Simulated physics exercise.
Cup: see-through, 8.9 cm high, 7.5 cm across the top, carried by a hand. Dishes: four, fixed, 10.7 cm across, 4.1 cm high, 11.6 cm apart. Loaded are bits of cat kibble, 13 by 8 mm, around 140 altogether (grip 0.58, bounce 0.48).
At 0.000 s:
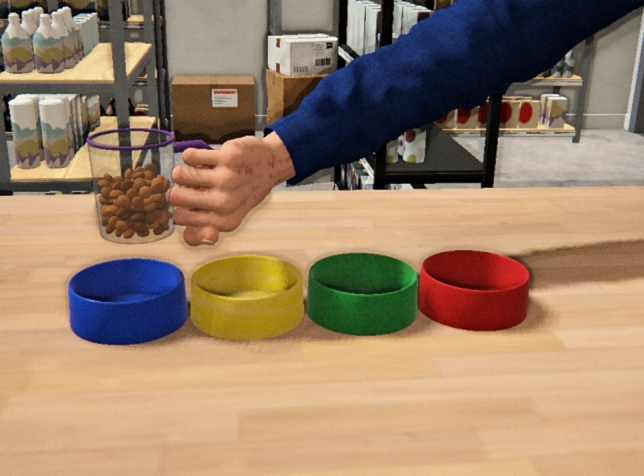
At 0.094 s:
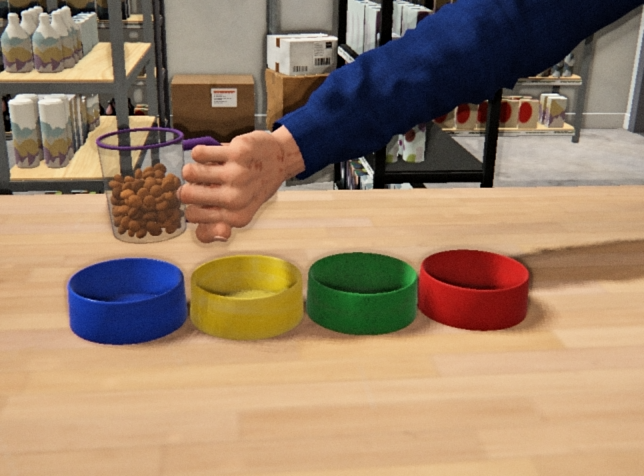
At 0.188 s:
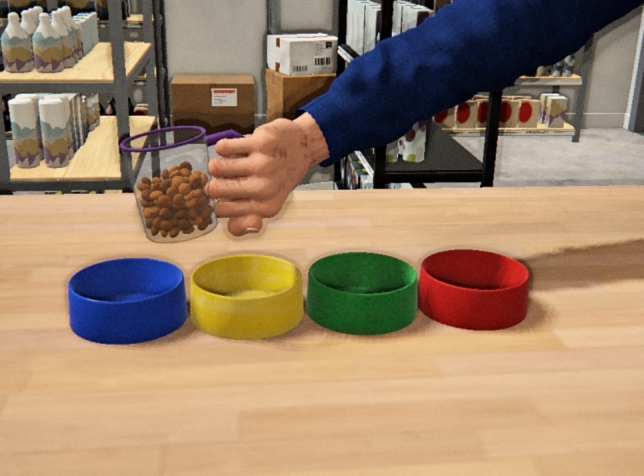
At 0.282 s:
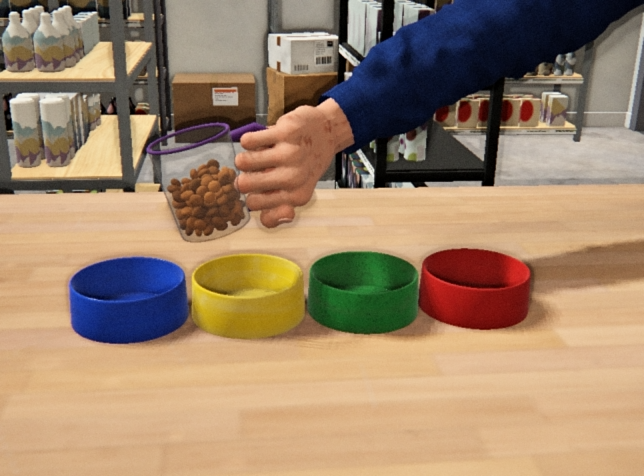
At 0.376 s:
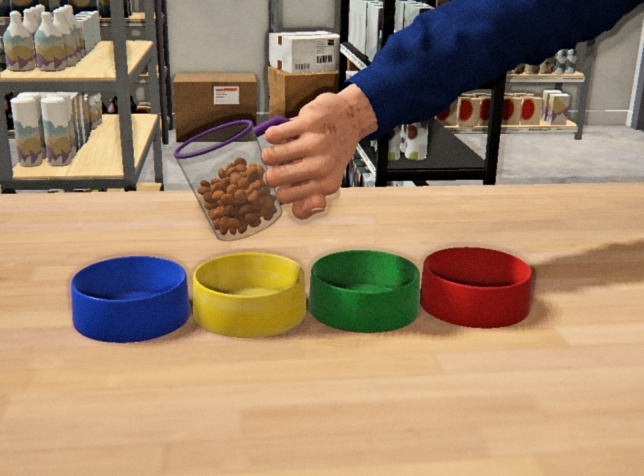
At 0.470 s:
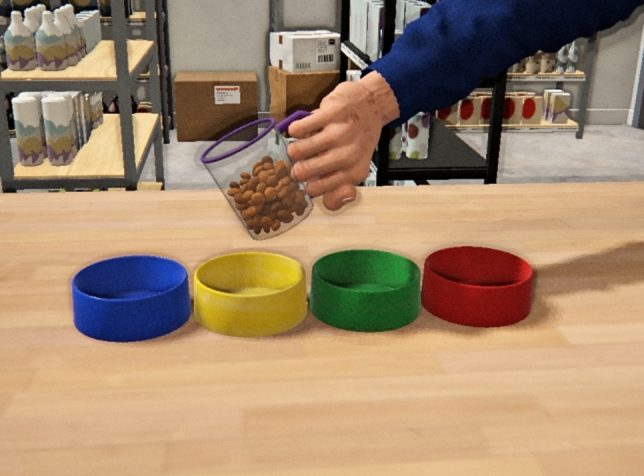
Hand carrying a clear cup of brown kibble rightward above blue, yellow, green and red bowls, gradually tilting it to the left.
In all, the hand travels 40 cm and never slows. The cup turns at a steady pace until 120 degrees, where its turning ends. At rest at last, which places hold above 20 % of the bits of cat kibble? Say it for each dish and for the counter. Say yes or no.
Red: Yes, blue: No, green: No, yellow: No, counter: No.
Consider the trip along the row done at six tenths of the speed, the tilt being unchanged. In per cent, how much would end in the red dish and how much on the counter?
In that case: Red 30, and counter 10.
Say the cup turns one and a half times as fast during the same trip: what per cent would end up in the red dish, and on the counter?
That gives red 90 with 0 for the counter.
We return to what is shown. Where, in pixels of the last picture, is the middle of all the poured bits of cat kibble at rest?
About (476, 287).
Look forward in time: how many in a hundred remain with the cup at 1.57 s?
About 100 percent of the load.
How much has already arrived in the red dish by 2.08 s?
I'd say around 80 per cent.
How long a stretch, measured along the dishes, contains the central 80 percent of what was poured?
Roughly 6 centimetres.
After 1.13 s, tilt 71 degrees; cup holds 100 %.
After 1.57 s, tilt 100 degrees; cup holds 100 %.
Then, at 2.08 s, tilt 120 degrees; cup holds 20 %, red 80 %.
By 2.8 s all is still; red 100 %, blue 0 %, green 0 %, yellow 0 %, counter 0 %.
